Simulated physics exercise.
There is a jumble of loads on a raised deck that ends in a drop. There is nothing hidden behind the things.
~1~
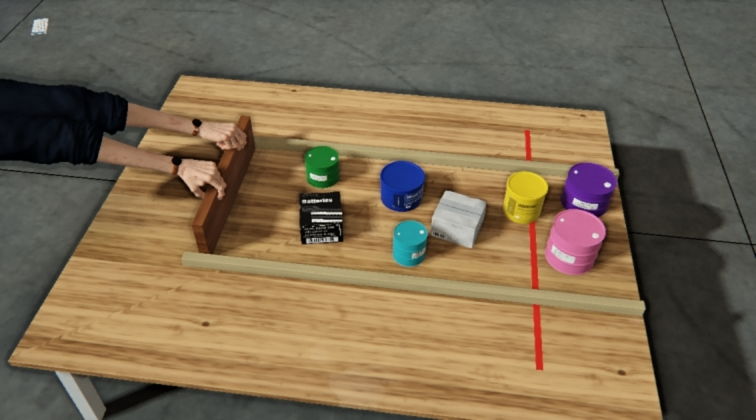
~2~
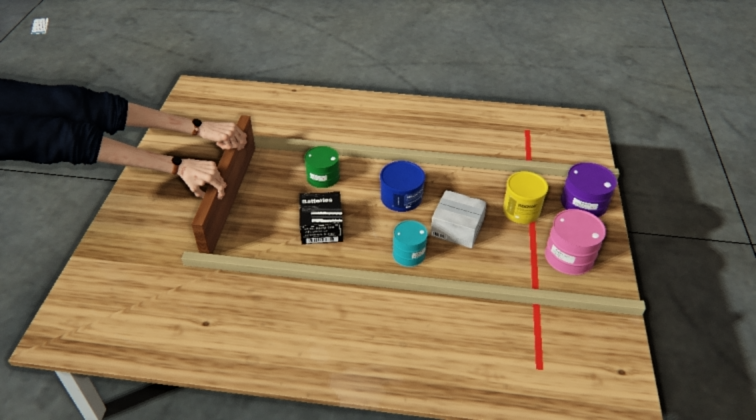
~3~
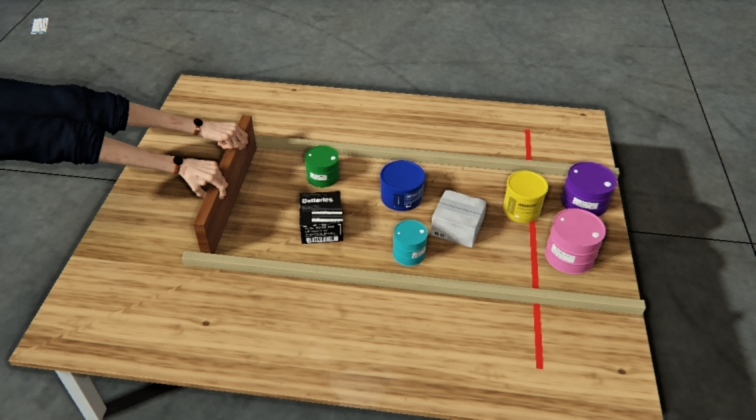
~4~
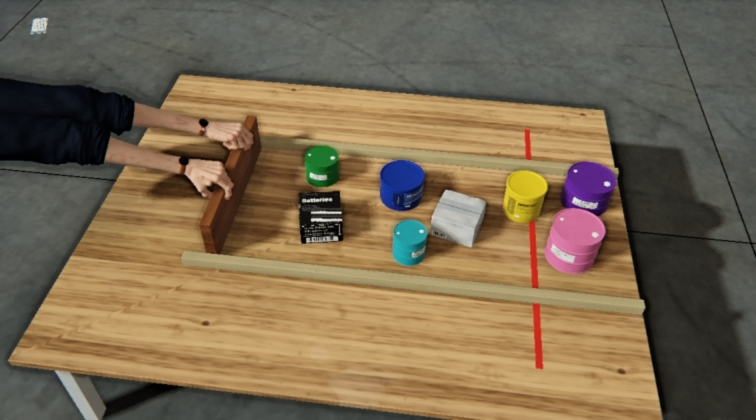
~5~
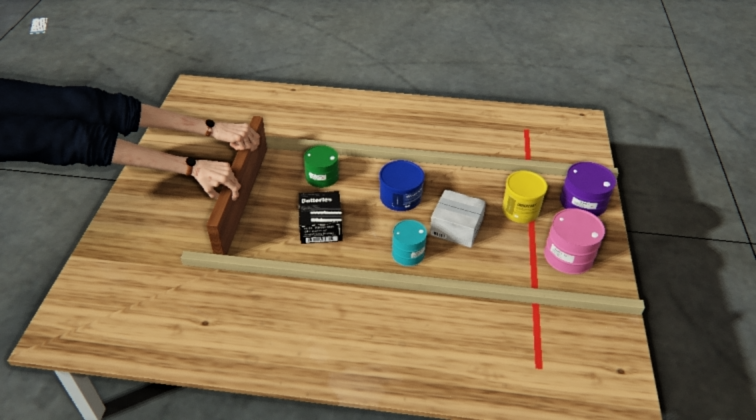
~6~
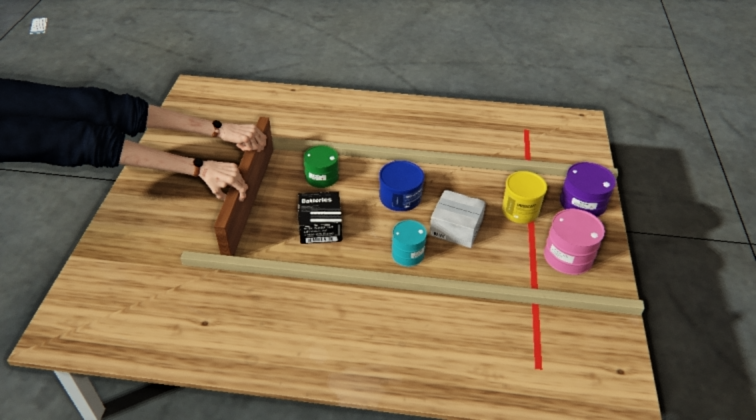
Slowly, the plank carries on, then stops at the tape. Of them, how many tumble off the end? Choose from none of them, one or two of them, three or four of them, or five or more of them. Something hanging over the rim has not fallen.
One or two of them do.
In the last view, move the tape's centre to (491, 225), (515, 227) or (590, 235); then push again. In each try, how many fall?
Taken one after another, the numbers are 0, 0 and 5.
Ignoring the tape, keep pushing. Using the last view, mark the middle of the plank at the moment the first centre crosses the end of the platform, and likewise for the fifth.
(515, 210), later (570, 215).
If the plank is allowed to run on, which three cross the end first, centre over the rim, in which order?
Pink canister, purple canister, white box.
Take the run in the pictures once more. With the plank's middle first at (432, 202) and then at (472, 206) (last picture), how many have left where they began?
I get 5 at the one place and 7 at the other.
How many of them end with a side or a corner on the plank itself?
Contact count: 3.
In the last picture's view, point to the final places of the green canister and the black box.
Taking them in turn, first comes (548, 182), then (556, 246).
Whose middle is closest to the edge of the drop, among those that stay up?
The purple canister ends up foremost.
Soon after, none off yet; purple canister at rest near (587, 190); pink canister at rest near (573, 242); yellow pail at rest near (523, 198).
In the end, the number that fall off is one or two; gone, pink canister.
